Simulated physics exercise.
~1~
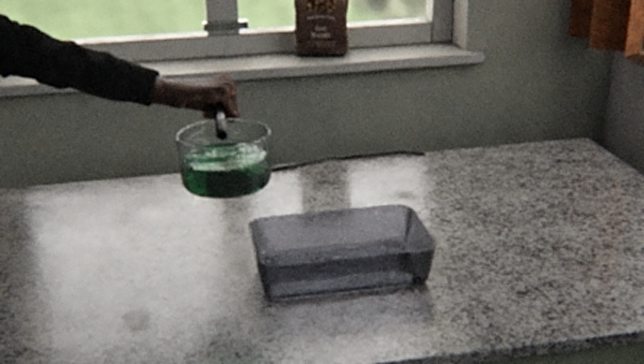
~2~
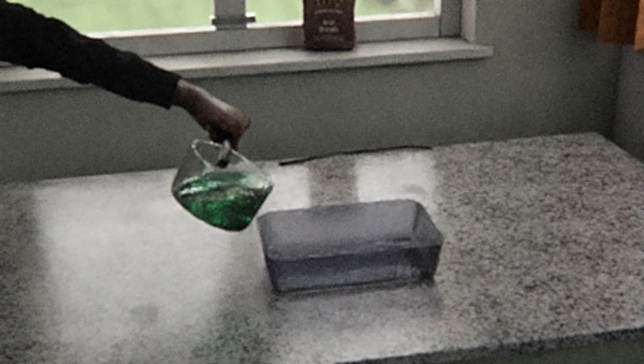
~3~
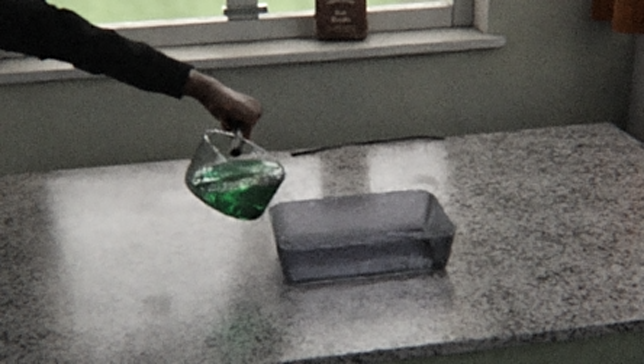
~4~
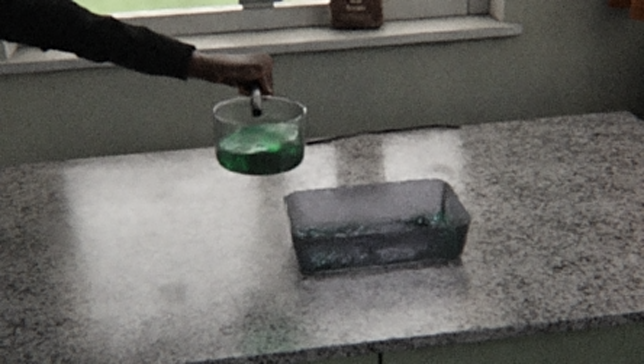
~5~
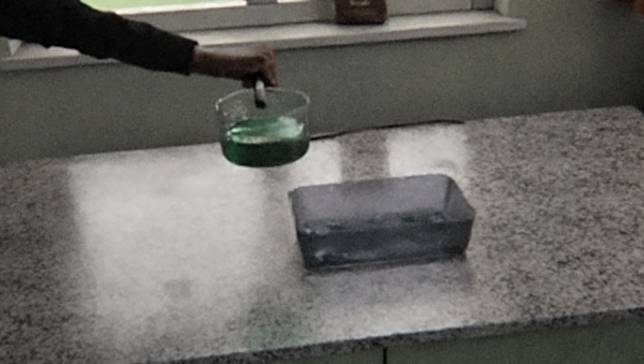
On a speckled grey worktop beneath a window, a dark-sleeved arm reaches in from the left, holding a clear saucepan of green liquid near an empty-looking, see-through oven dish. The hand tips the pan to the right towards the dish, and the liquid slants inside it. It eases the pan partway back, then leans it over again, further than before, while the view drifts slightly left. The hand then levels the pan and holds it above the worktop. At the end, green liquid remains in the saucepan, and faint glints show inside the dish.
